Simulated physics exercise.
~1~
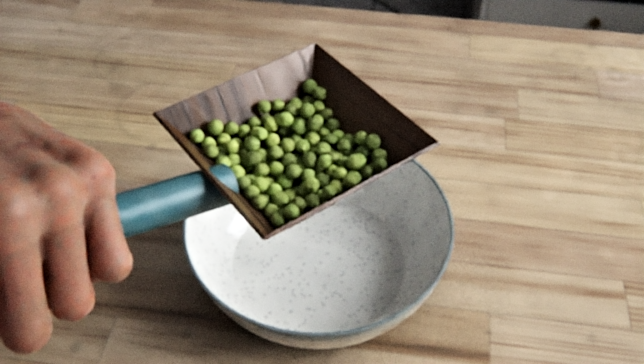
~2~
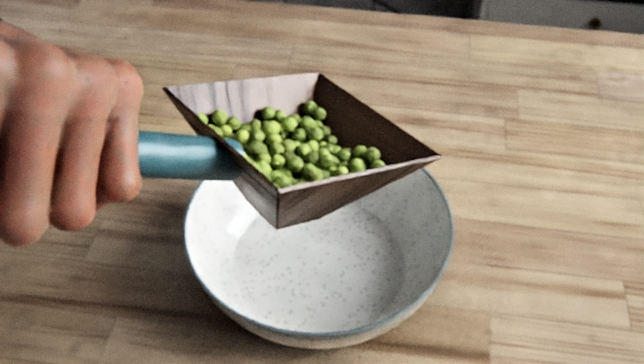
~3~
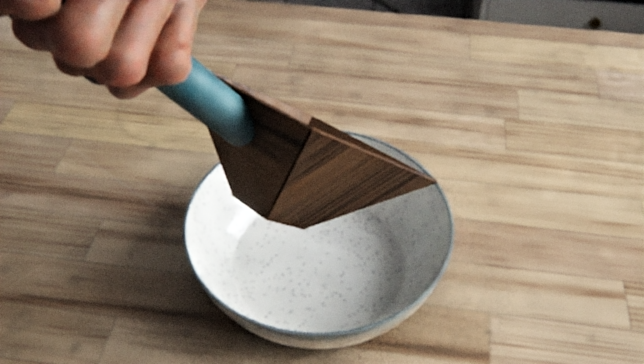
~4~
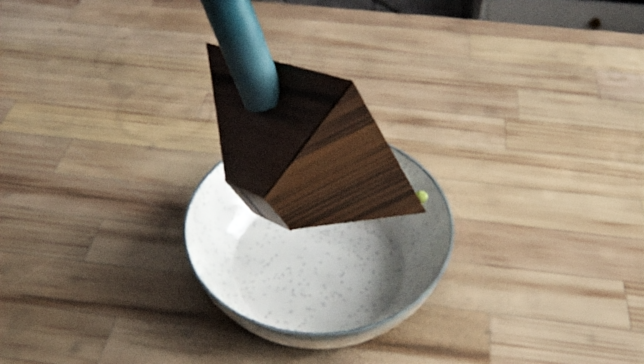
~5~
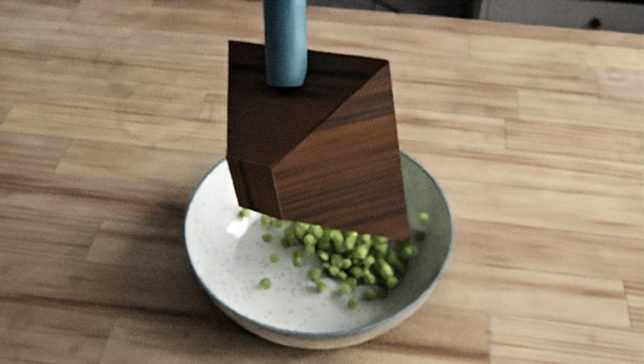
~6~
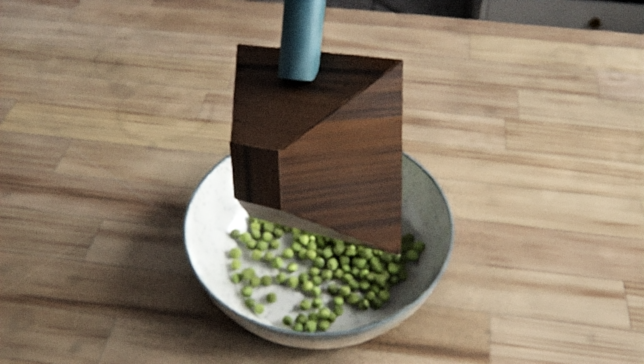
A hand tips a wooden scoop of green peas until they spill into a bowl.
